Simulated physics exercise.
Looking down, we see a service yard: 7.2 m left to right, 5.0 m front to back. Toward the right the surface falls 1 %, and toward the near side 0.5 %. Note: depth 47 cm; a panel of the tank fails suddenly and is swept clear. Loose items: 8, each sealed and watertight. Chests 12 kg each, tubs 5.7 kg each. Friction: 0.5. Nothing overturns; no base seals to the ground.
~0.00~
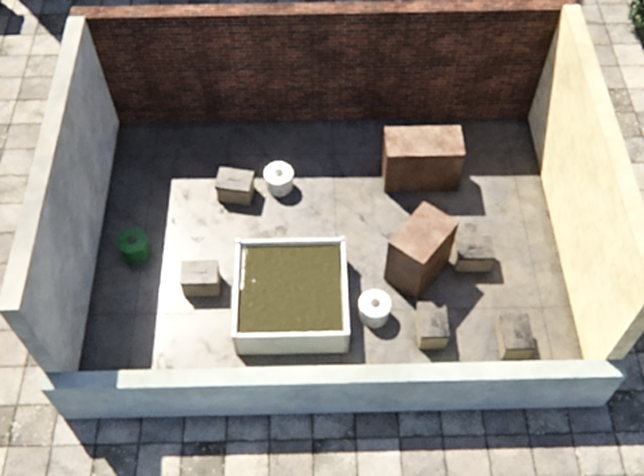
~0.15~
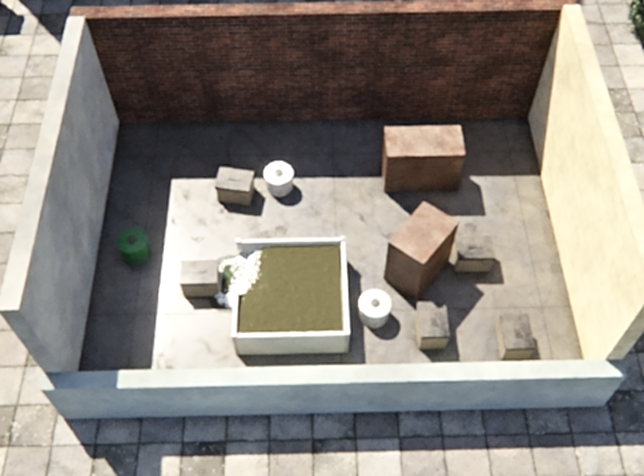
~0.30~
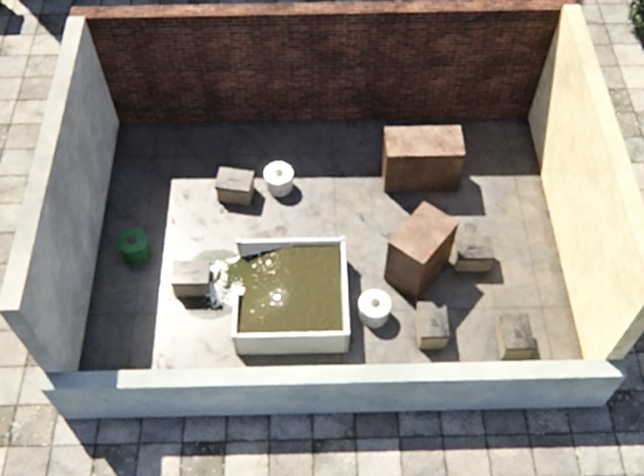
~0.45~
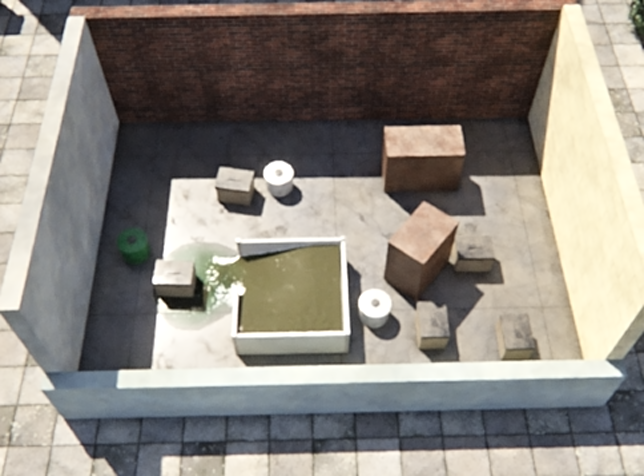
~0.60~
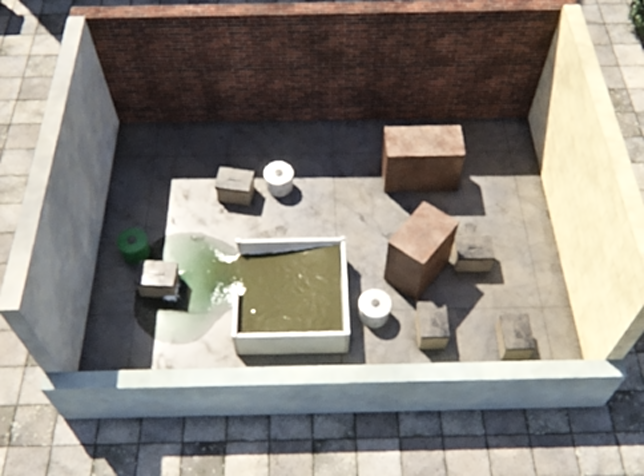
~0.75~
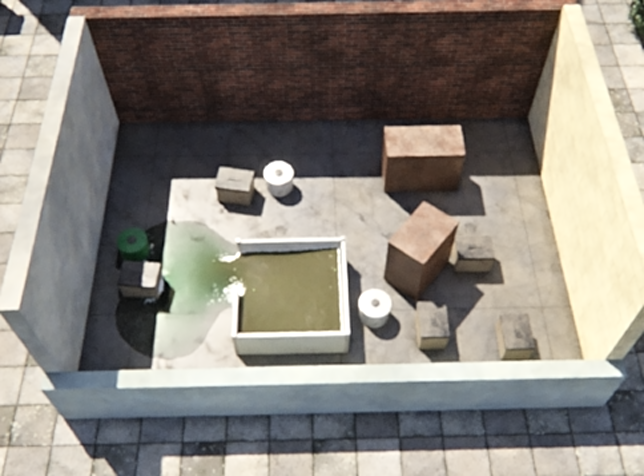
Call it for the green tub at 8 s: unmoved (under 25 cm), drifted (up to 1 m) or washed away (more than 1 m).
Washed away.
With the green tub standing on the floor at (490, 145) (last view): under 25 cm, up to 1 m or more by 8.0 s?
Observed: Object is barely disturbed.
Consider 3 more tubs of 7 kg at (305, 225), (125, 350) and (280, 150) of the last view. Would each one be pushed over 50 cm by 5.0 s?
First inside the limit, then outside the limit, then inside the limit.
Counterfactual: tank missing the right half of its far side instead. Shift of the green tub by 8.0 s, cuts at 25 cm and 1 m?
So, for the green tub: It holds steady.
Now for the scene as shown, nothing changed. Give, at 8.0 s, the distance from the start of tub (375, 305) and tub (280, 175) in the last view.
0 cm and 0 cm, respectively.
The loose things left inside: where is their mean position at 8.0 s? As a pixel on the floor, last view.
At about (364, 263).
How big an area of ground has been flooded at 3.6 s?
I'd put it close to 13 m2.
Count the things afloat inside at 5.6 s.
At that point I count 1.
After 1.6 s the green tub is near (108, 223), 0.5 m from its start, afloat; 2 afloat.
After 3.6 s the green tub is near (193, 123), 2.4 m from its start, afloat; 2 afloat.
After 5.6 s the green tub is near (332, 129), 3.8 m from its start, aground; 1 afloat.
After 8.0 s the green tub is near (403, 132), 4.8 m from its start, aground; 1 afloat.
